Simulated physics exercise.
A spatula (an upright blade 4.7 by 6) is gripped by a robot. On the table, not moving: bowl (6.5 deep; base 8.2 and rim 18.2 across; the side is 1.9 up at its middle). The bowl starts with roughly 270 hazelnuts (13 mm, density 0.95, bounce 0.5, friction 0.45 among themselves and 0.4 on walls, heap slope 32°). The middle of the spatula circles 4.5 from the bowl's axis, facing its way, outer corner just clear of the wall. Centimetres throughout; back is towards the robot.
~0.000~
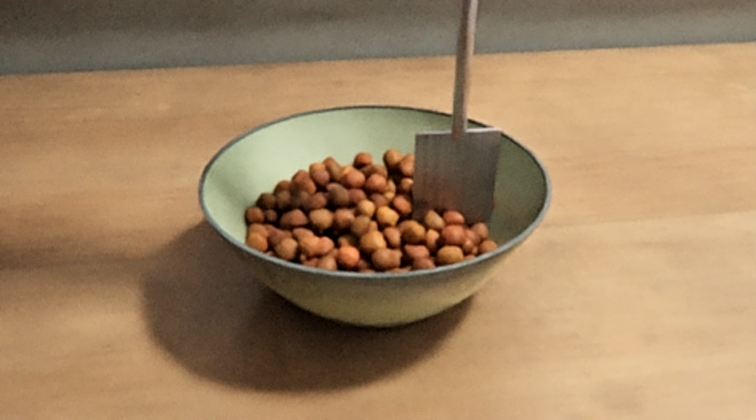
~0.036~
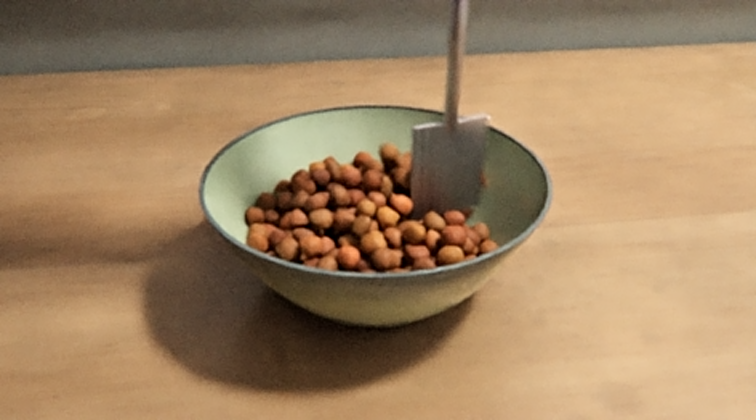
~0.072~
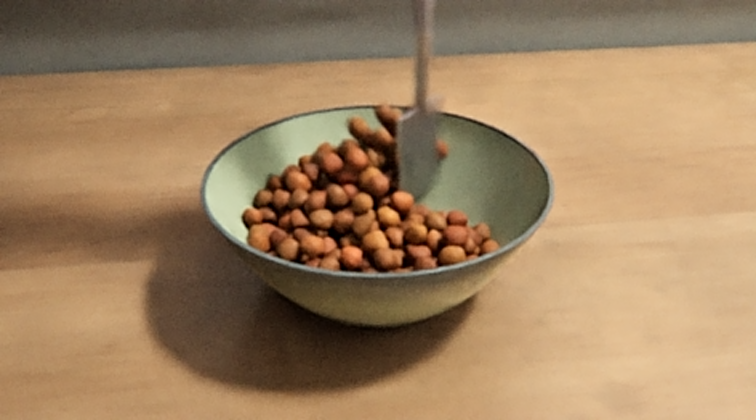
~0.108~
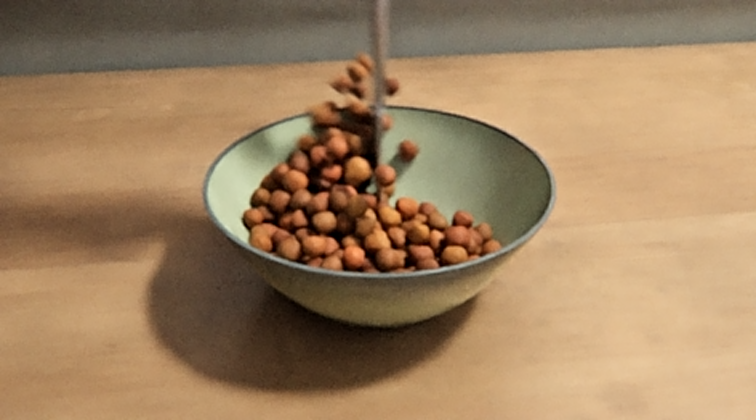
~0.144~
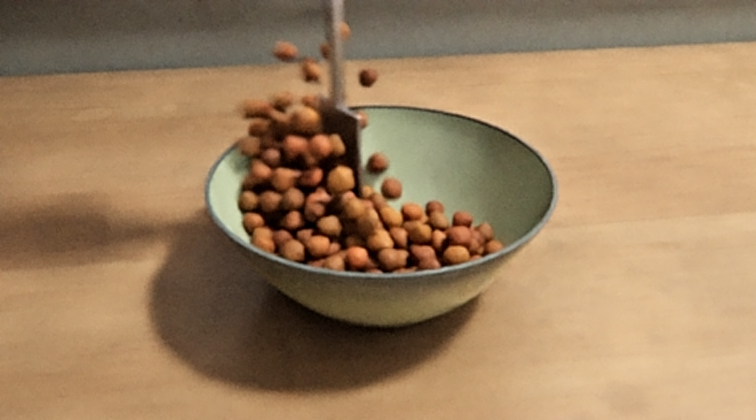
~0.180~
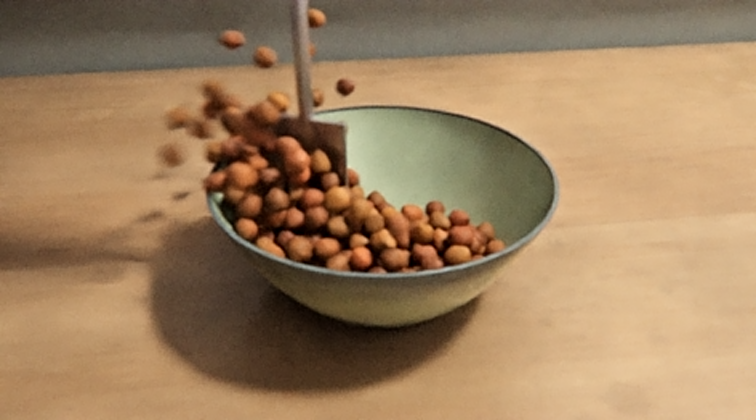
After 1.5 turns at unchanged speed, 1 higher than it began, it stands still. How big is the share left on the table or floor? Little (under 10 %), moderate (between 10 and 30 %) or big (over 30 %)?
On the table or floor the share is big, over 30 %.
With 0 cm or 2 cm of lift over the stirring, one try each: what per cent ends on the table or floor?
Some 50 and 30 per cent.
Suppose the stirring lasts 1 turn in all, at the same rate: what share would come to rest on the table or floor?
It would be near 30 per cent.
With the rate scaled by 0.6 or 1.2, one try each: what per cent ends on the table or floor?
Some 20 and 45 per cent.
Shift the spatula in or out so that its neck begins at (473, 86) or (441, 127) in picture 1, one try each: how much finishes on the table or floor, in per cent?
Some 20 and 35 per cent.
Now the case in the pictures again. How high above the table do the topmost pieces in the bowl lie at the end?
Roughly 5.0 cm.
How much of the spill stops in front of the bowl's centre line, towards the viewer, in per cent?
About 50 per cent.
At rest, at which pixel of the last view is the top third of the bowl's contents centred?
Around (361, 246).
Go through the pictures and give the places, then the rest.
The first picture shows spatula neck at (461, 104), 0° round; upper third of the load around (369, 205), from x 255 to 490, top at y 160; 271 in the bowl.
The second picture shows spatula neck at (453, 95), 15° round; upper third of the load around (370, 203), from x 255 to 490, top at y 155.
The third picture shows spatula neck at (421, 81), 49° round; upper third of the load around (360, 186), from x 255 to 490, top at y 115.
The fourth picture shows spatula neck at (379, 76), 82° round; upper third of the load around (345, 173), from x 255 to 490, top at y 65.
The fifth picture shows spatula neck at (336, 79), 116° round; upper third of the load around (311, 173), from x 245 to 495, top at y 30; 266 in the bowl, 5 in flight or on the tool.
The sixth picture shows spatula neck at (304, 91), 150° round; upper third of the load around (275, 175), from x 170 to 495, top at y 20; 257 in the bowl, 14 in flight or on the tool.
By 0.34 s, 298° round, highest piece 11 above the table; 216 in the bowl, 26 on the table or floor, 29 in flight or on the tool.
By 0.50 s, 87° round, highest piece 10 above the table; 180 in the bowl, 69 on the table or floor, 22 in flight or on the tool.
By 0.78 s, 180° round, highest piece 7 above the table; 162 in the bowl, 108 on the table or floor, 1 in flight or on the tool.
By 1.48 s, 180° round, highest piece 5 above the table; 162 in the bowl, 109 on the table or floor.
Final count, 162 in the bowl, 109 on the table or floor. That is 40 % on the table or floor.
